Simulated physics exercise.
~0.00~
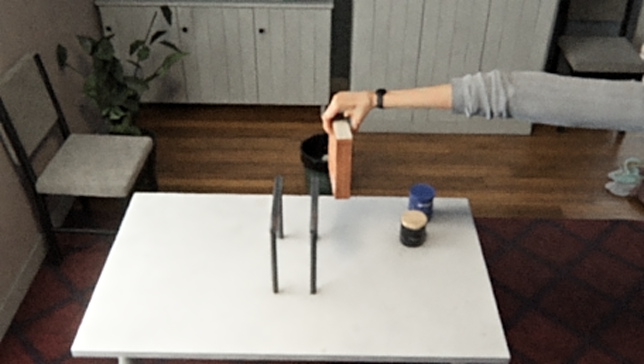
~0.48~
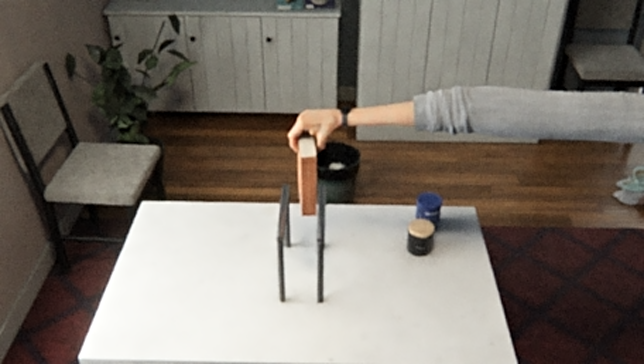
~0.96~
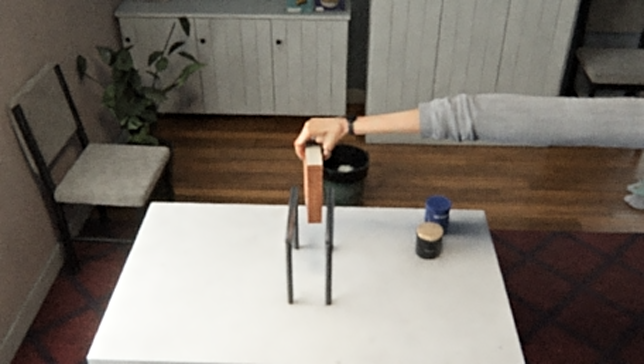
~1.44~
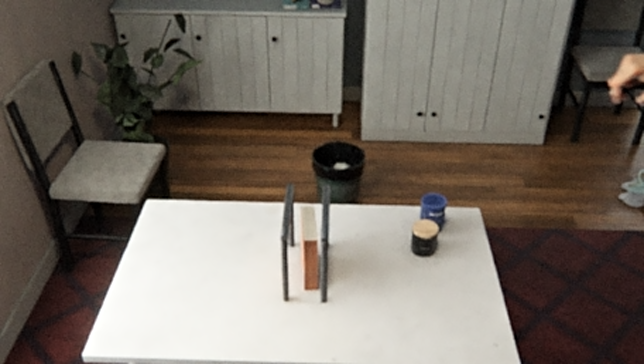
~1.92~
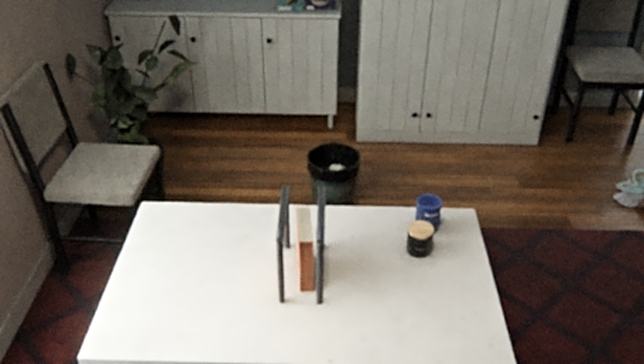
At first, a hand reaching in from the right holds an orange book upright above a white table, where two dark upright supports stand with a gap between them. A black jar with a pale lid and a blue tin sit together toward the right. The hand carries the book left until it is over the gap, then lowers it slightly between the supports. Next, the book is down in the gap, and the empty hand draws away to the right. Finally, the hand is out of view and the book stays upright between the supports, with the jar and tin still in place.
